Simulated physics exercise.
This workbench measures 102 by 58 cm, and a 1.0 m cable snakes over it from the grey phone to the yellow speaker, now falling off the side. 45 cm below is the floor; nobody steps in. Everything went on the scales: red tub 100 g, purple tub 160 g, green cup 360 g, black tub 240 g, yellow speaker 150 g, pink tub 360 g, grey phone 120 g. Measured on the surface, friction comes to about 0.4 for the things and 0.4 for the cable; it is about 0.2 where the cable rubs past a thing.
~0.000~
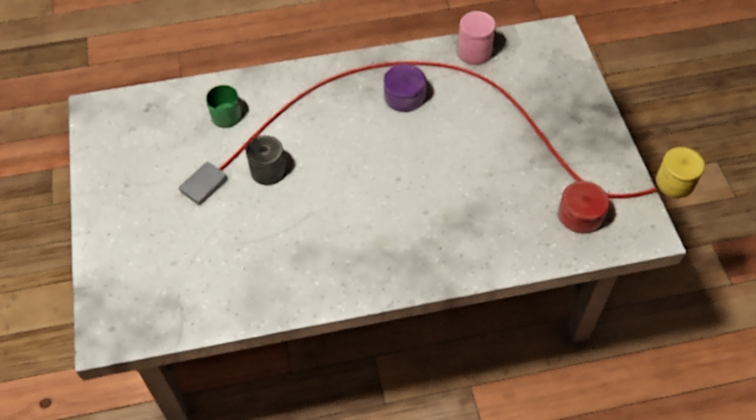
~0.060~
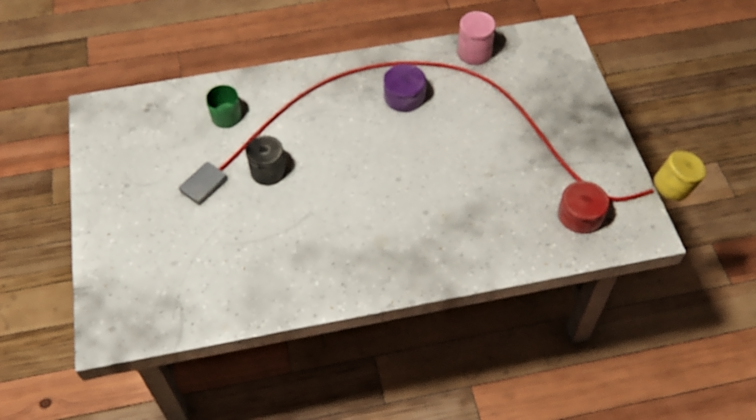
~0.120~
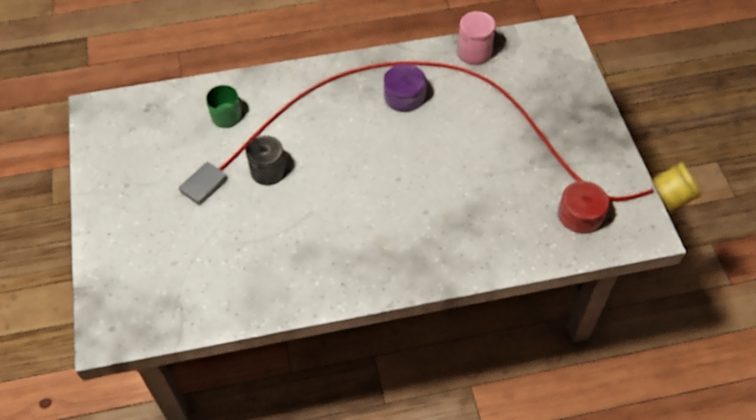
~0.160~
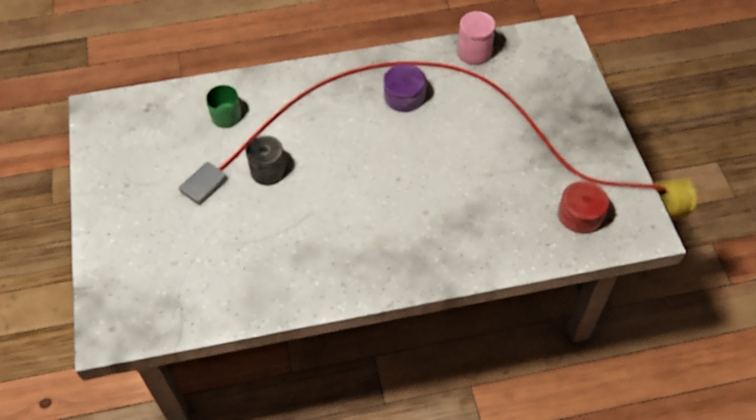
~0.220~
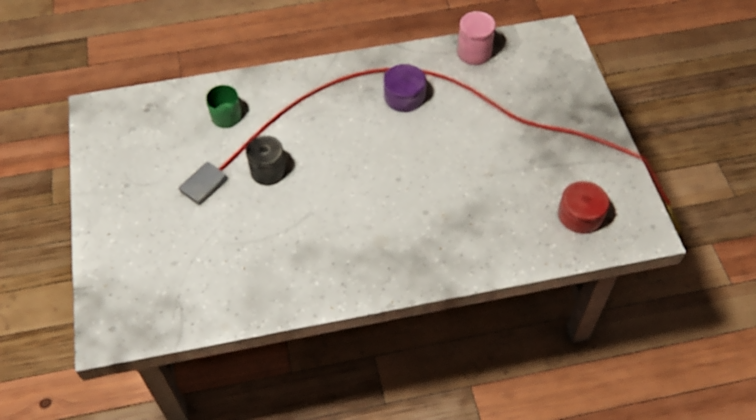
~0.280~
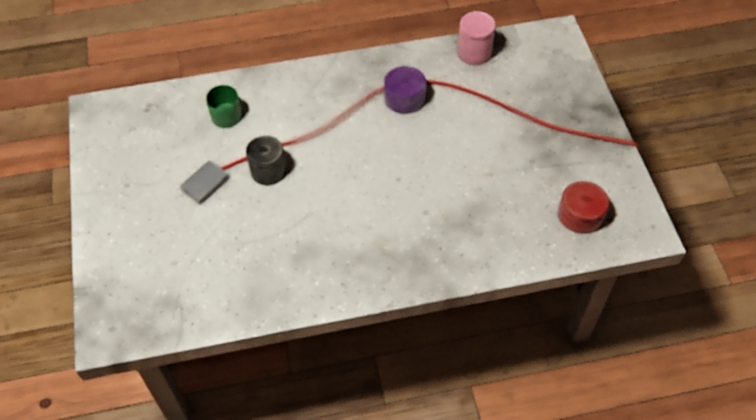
A yellow cylinder tips and drops off the right edge of a pale marbled table, seen from above at an angle by a still camera over a wooden floor. Grey block, green cup and black tub sit left, purple and pink tubs toward the back, red tub right. The attached red cable slides after it, straightening across the tabletop and drawing against the purple and black tubs.
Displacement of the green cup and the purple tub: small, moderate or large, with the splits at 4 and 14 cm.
Green cup: Small, purple tub: Moderate.
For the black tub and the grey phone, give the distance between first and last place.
Black tub: 2 cm; grey phone: 8 cm.
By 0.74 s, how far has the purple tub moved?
Purple tub: Roughly 8 cm.
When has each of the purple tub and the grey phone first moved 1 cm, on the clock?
Times: Purple tub = 0.30 s, grey phone = 0.30 s.
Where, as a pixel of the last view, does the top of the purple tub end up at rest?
The top finishes roughly at pixel (417, 109) of the last view.
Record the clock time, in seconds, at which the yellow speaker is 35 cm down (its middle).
Roughly 0.48 s.
At 0.5 s, the cable's tail end at (252, 160); purple tub 7 cm off its start, yellow speaker over the edge, grey phone 6 cm off its start.
At 0.7 s, the cable's tail end at (253, 159); purple tub 7 cm off its start, yellow speaker over the edge, grey phone 6 cm off its start.
At 1.0 s, the cable's tail end at (257, 157); purple tub 7 cm off its start at (417, 108), yellow speaker over the edge, grey phone 7 cm off its start at (234, 157).
At 1.2 s, the cable's tail end at (257, 157); purple tub 7 cm off its start, yellow speaker over the edge, grey phone 7 cm off its start.
At 2.4 s, the cable's tail end at (257, 157); purple tub 7 cm off its start at (417, 109), green cup 0 cm off its start at (222, 97), yellow speaker over the edge, grey phone 7 cm off its start at (234, 157).
